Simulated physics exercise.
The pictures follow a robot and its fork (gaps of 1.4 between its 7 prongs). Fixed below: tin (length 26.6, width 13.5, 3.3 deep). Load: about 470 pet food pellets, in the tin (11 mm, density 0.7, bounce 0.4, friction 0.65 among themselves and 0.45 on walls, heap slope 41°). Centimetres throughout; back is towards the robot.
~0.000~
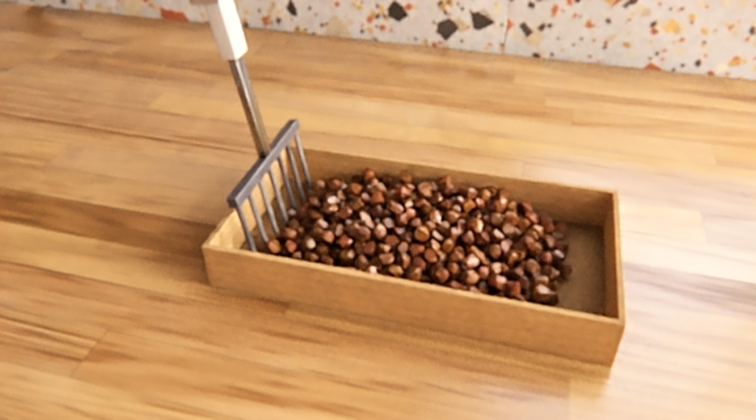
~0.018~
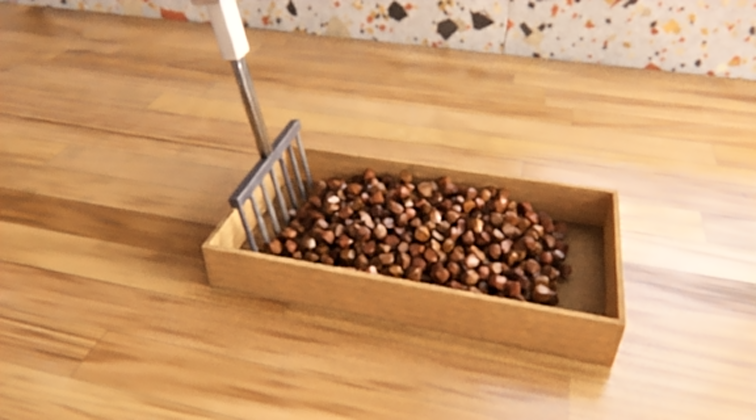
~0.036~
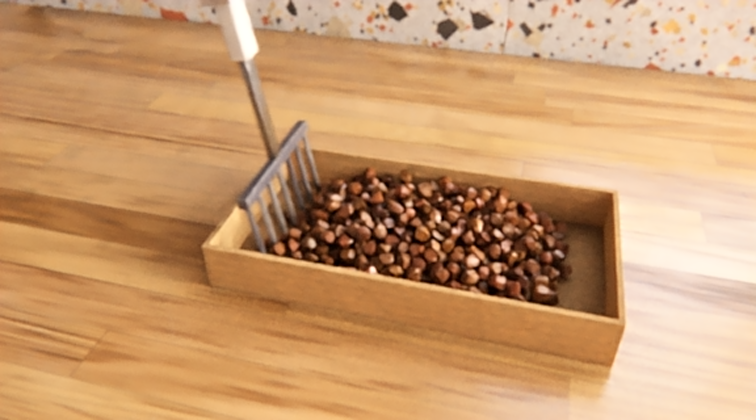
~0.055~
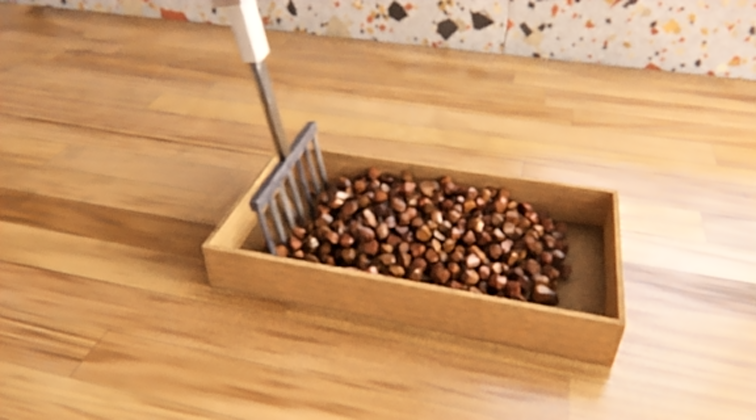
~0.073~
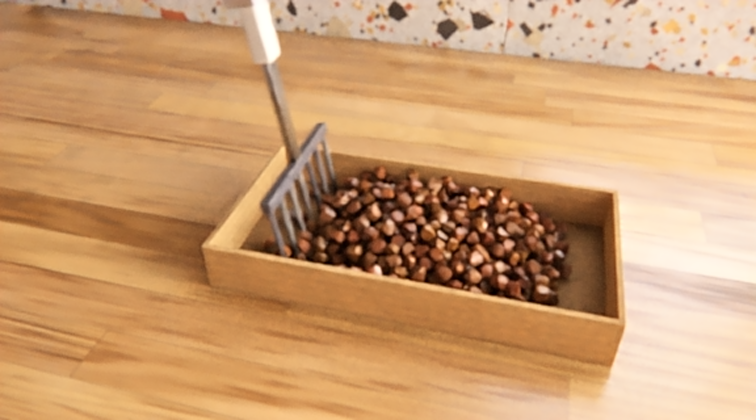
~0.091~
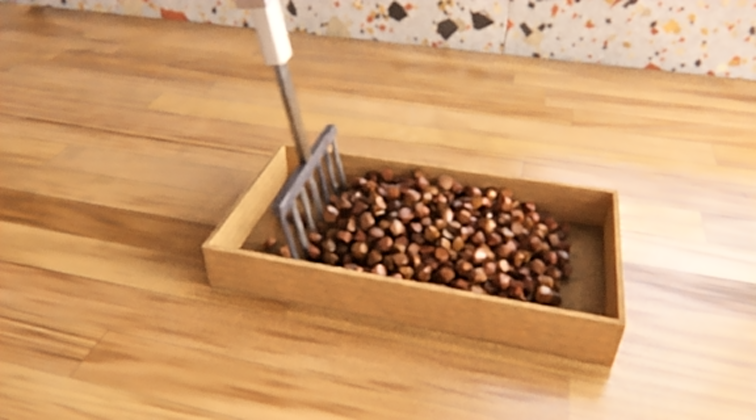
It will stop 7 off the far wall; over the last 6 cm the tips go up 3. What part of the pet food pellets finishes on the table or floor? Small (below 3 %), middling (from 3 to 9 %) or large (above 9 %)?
Share on the table or floor: Middling (from 3 to 9 %).
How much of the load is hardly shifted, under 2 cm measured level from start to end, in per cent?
About 0 per cent.
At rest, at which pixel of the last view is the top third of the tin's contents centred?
Near (564, 235).
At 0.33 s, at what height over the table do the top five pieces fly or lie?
Some 8 cm.
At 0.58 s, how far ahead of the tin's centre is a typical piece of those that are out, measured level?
Roughly 12 cm.
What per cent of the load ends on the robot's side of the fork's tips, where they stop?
Some 25 per cent.
By 0.21 s, sloping 80°, highest piece 5 above the table; 468 in the tin.
By 0.33 s, sloping 80°, highest piece 10 above the table; 465 in the tin, 3 in flight or on the tool.
By 0.58 s, sloping 80°, highest piece 6 above the table; 445 in the tin, 21 on the table or floor, 2 in flight or on the tool.
By 1.28 s, sloping 80°, highest piece 6 above the table; 445 in the tin, 23 on the table or floor.
Final count, 445 in the tin, 23 on the table or floor. That is 5 % on the table or floor.
